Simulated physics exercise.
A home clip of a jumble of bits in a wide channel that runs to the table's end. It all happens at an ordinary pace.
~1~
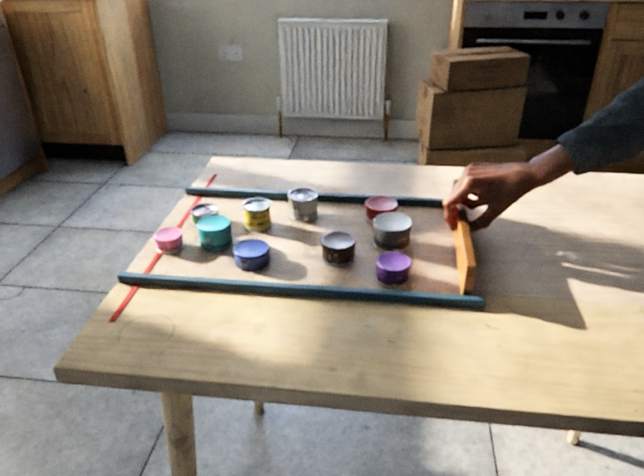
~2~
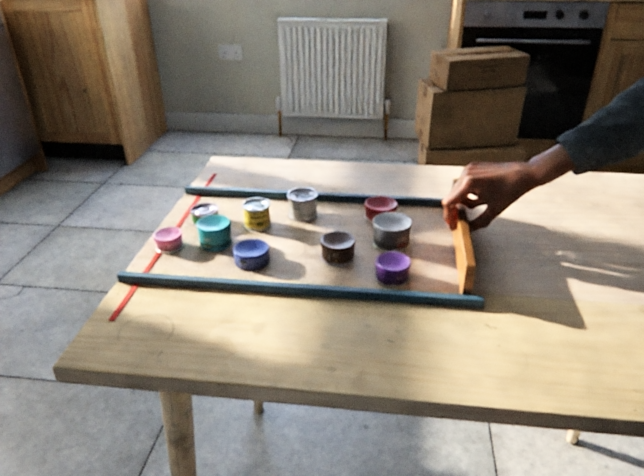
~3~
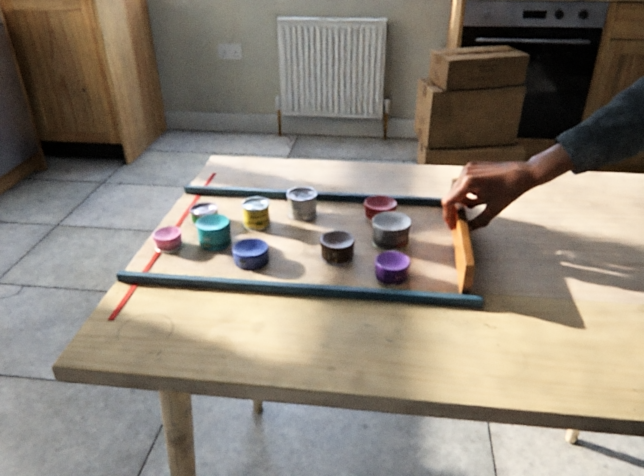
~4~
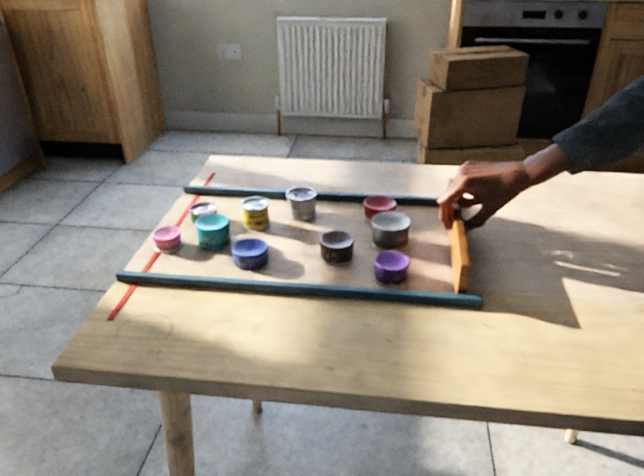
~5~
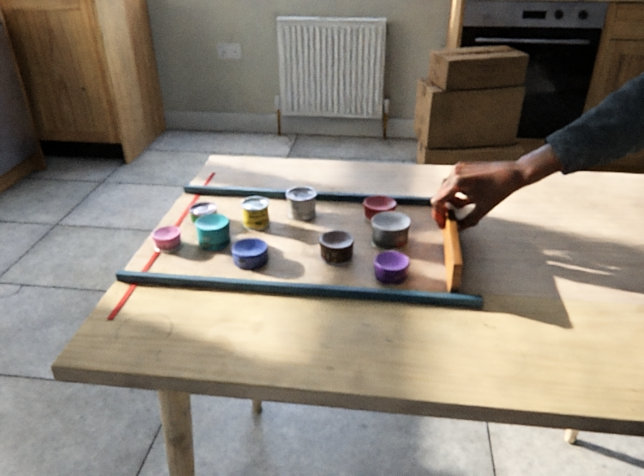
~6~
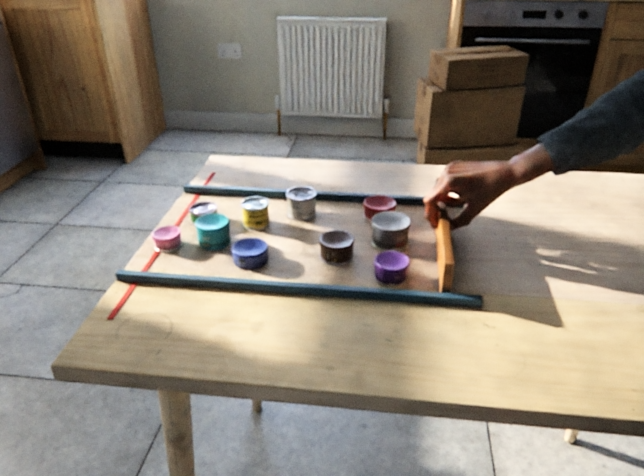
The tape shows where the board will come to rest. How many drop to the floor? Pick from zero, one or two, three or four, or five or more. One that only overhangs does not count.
In the end the number that fall off is five or more.
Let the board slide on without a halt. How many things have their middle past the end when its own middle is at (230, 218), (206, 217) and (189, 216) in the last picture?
Past the end: 0, 2 and 6.
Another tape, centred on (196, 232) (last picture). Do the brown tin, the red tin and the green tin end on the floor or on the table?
The brown tin is kept; the red tin remains up; the green tin tumbles off.
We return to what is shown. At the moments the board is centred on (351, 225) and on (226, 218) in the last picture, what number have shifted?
4 and 10.
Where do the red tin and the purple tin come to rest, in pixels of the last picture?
The red tin stops around (178, 195); the purple tin around (131, 256).
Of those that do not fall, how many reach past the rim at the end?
4 of them.
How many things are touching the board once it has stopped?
In contact: 4.
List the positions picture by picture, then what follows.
Pink pot (169, 240); green tin (206, 216); turquoise tub (215, 233); board (461, 233); tape (175, 232), in the first picture.
Green tin (205, 215); white pot (303, 205), in the second picture.
Turquoise tub (214, 232); yellow tin (256, 214), in the third picture.
Pink pot (168, 240); board (456, 232), in the fourth picture.
Green tin (204, 214); purple tin (391, 269), in the fifth picture.
Pink pot (167, 239); green tin (204, 214); turquoise tub (213, 232); board (442, 231); tape (173, 230), in the sixth picture.
Soon after, none off yet; pink pot at rest near (167, 239); green tin at rest near (204, 214); turquoise tub at rest near (213, 232).
Then, none off yet; pink pot tipped a little near (130, 241); green tin tipped a little near (154, 209); turquoise tub moved well along near (161, 228).
At rest, the number that fall off is five or more; fallen, white pot, blue tub, yellow tin, turquoise tub, green tin and pink pot.
